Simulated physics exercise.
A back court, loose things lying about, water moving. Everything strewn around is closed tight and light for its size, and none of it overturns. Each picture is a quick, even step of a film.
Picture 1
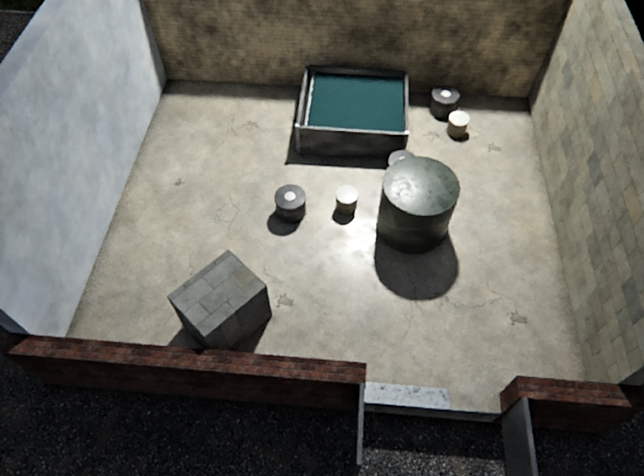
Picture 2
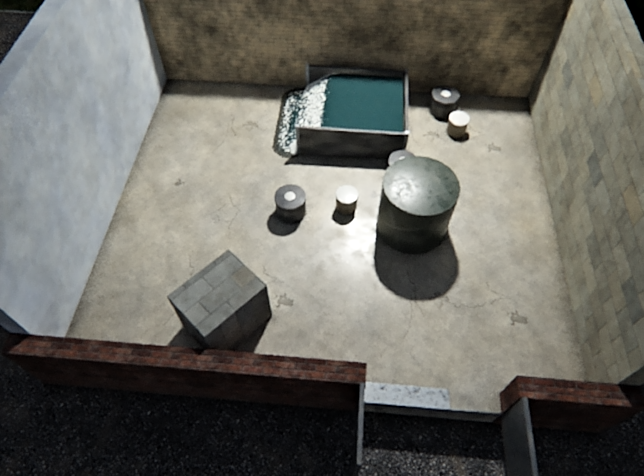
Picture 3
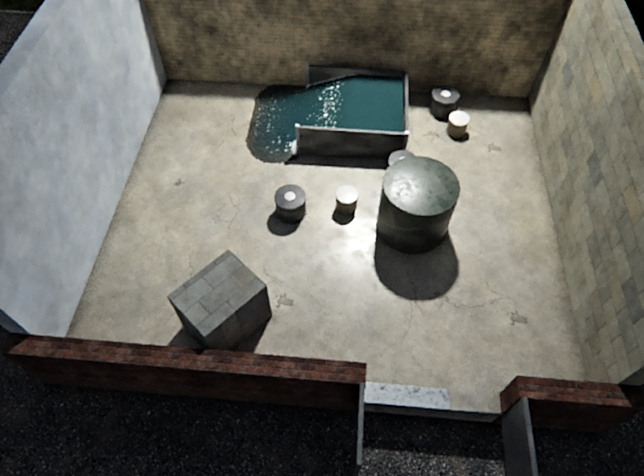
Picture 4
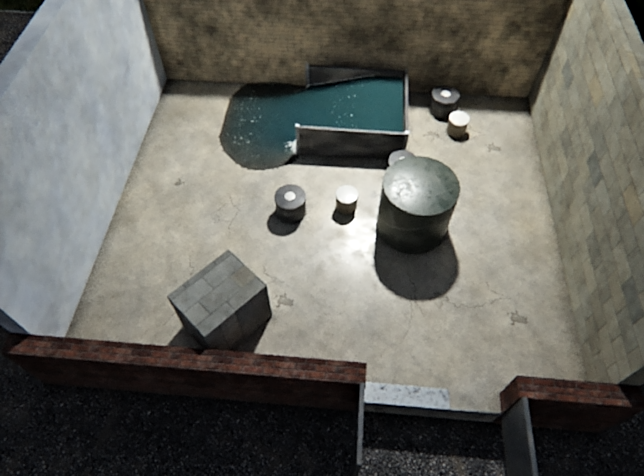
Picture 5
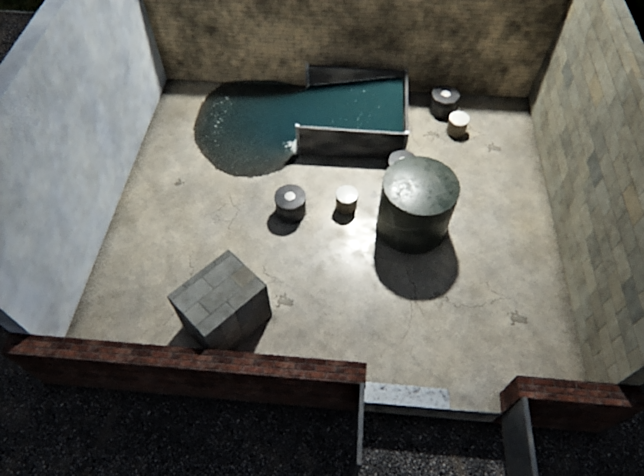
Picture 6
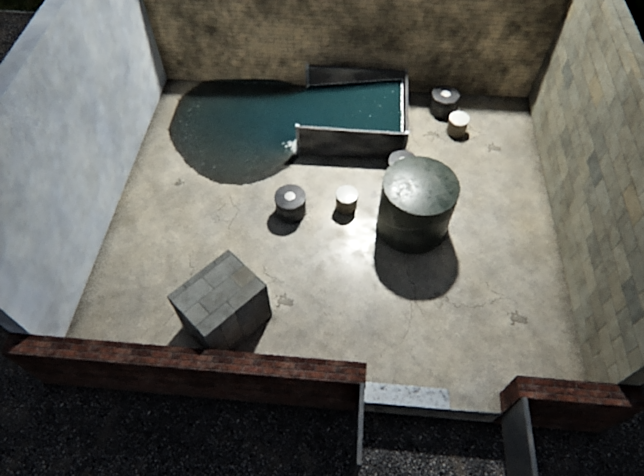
Dark teal water, at first held in a walled tank at the back of a court, bursts out through its open left side in a white froth. It then spreads leftward across the pale floor as a widening rounded pool, while the drum, the block and the four small round objects stay still.
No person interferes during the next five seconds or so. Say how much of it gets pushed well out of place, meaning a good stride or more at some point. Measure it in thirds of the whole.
The share is under a third of the whole.
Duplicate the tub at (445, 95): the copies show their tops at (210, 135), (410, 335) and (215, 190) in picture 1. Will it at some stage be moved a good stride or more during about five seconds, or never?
Displaced, stays put, displaced.
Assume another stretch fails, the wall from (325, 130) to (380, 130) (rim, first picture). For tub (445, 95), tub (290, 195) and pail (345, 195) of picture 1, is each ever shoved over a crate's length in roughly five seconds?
Lab note - in sequence: Did not travel far; travelled far enough; travelled far enough.
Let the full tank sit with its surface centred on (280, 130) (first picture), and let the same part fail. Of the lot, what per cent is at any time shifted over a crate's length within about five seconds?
I reckon around 40 percent of them.
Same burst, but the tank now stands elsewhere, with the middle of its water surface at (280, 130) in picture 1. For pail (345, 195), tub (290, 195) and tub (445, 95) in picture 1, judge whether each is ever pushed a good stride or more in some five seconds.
Taking them in order, fell short, fell short, went past that.
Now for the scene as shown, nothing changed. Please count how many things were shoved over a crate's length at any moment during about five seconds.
By my reckoning the answer is 0.
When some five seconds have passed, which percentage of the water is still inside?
By my count, 100 per cent.
A moment on, 0 of 5 are well off their spots; 0 afloat.
Next, 0 of 5 are well off their spots; 0 afloat.
Later, 0 of 5 are well off their spots; 0 afloat.
In the end, 0 of 5 are well off their spots, and 0 have been at some point; 0 afloat.
